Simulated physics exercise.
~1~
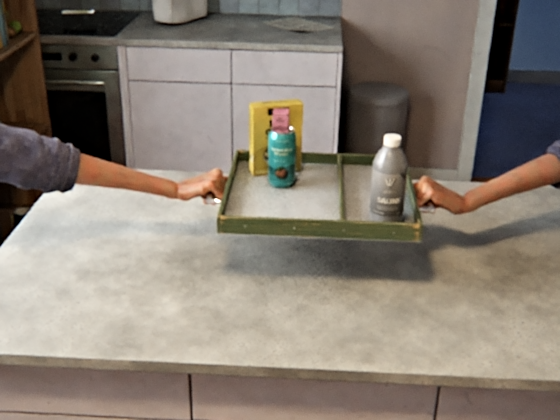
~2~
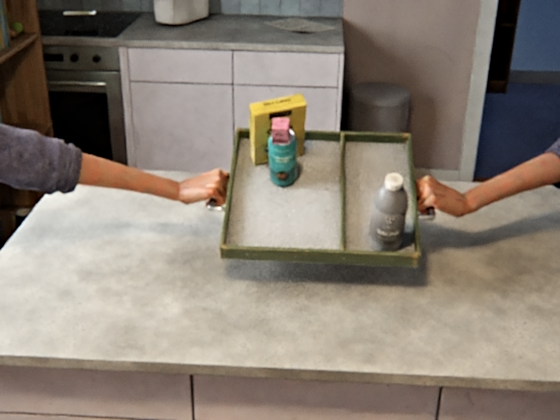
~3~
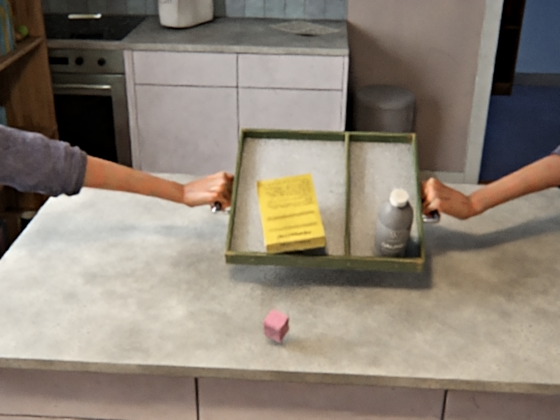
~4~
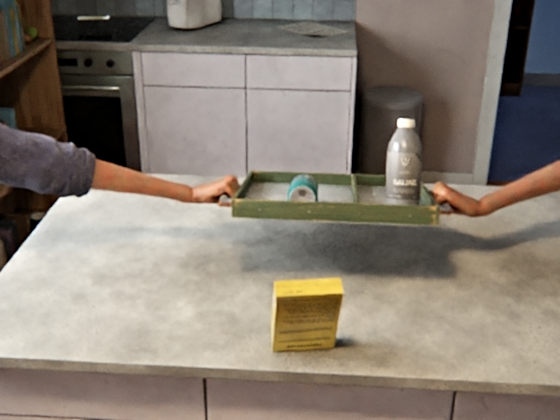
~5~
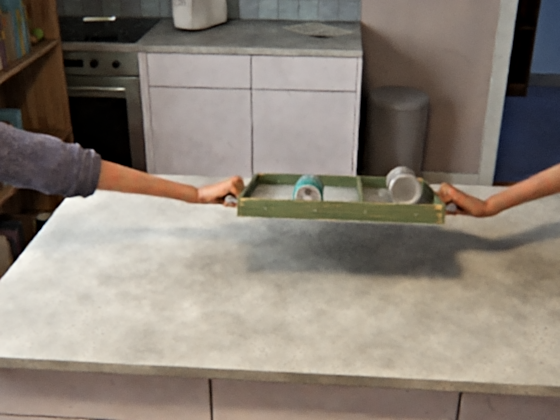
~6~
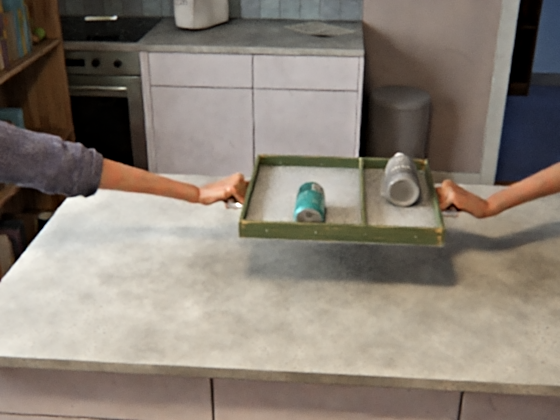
A green tray held by two hands above a grey table tips towards the viewer, and a pink carton and yellow packet drop off the near side; it then tilts the other way and levels, ending with the turquoise can and grey bottle lying on it.
